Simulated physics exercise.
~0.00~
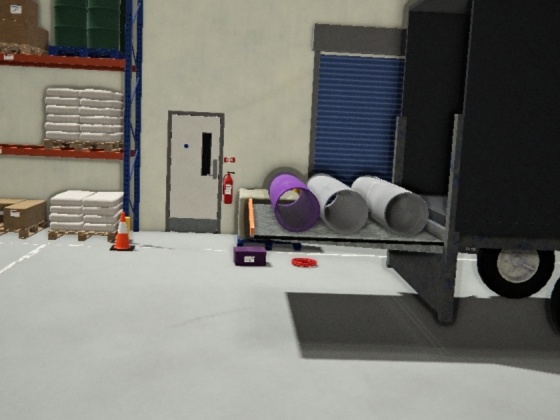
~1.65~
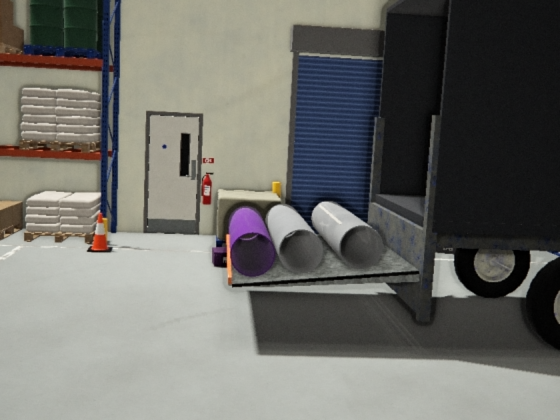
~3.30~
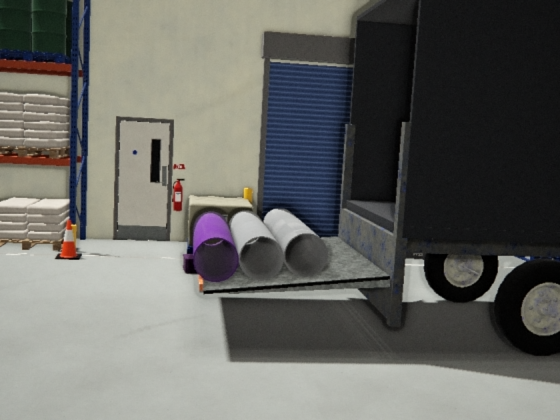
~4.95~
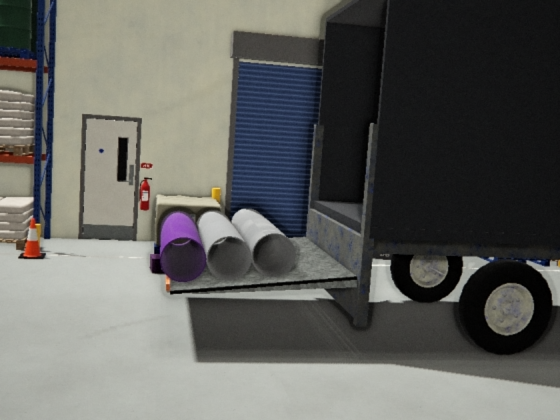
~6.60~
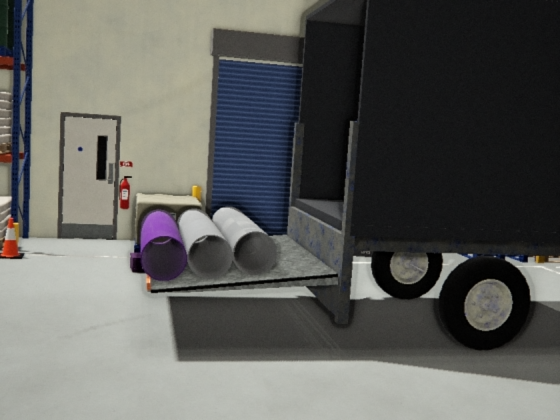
We see a purple pipe and two grey ones on a lowered platform at the back of a lorry; the platform dips and tilts down to the left, the purple pipe rolls a short way left, and all three come to rest side by side, still on it.
